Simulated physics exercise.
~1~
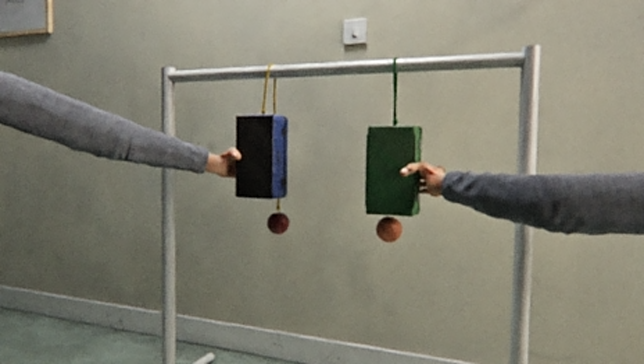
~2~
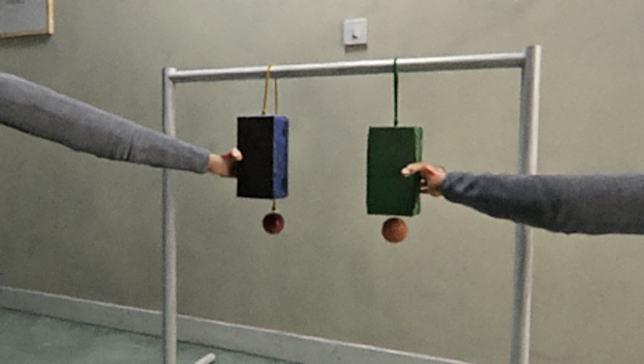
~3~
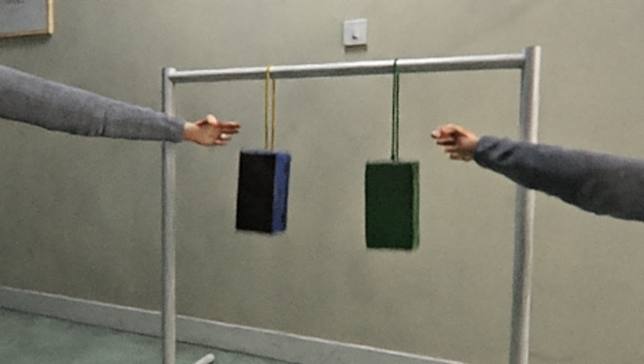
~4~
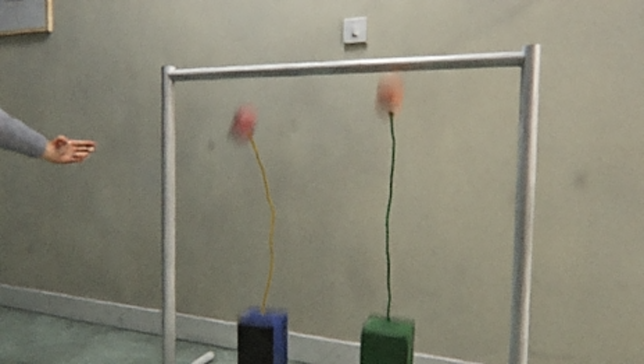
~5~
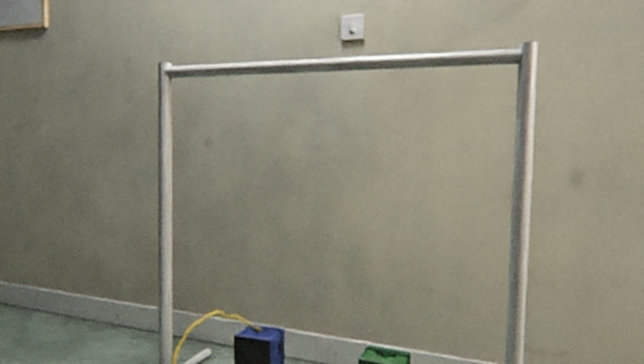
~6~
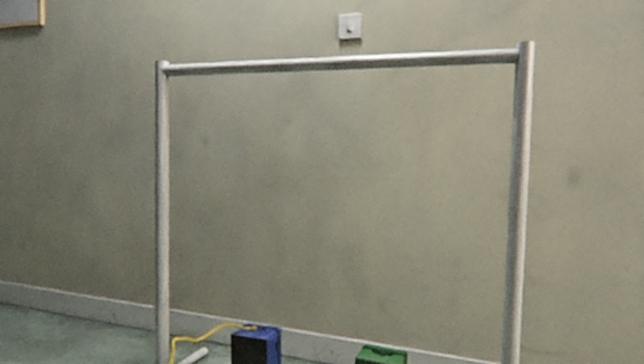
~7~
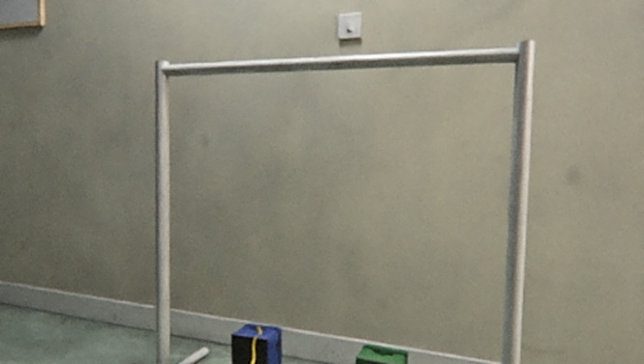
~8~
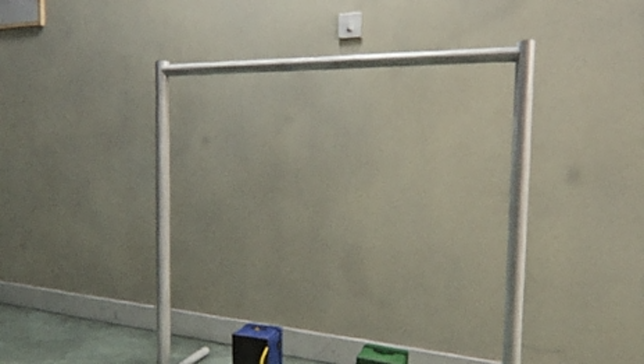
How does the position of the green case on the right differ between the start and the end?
At the start it hangs by a green rope below the rail, with a hand steadying it. At the end it sits on the floor beneath the rail.
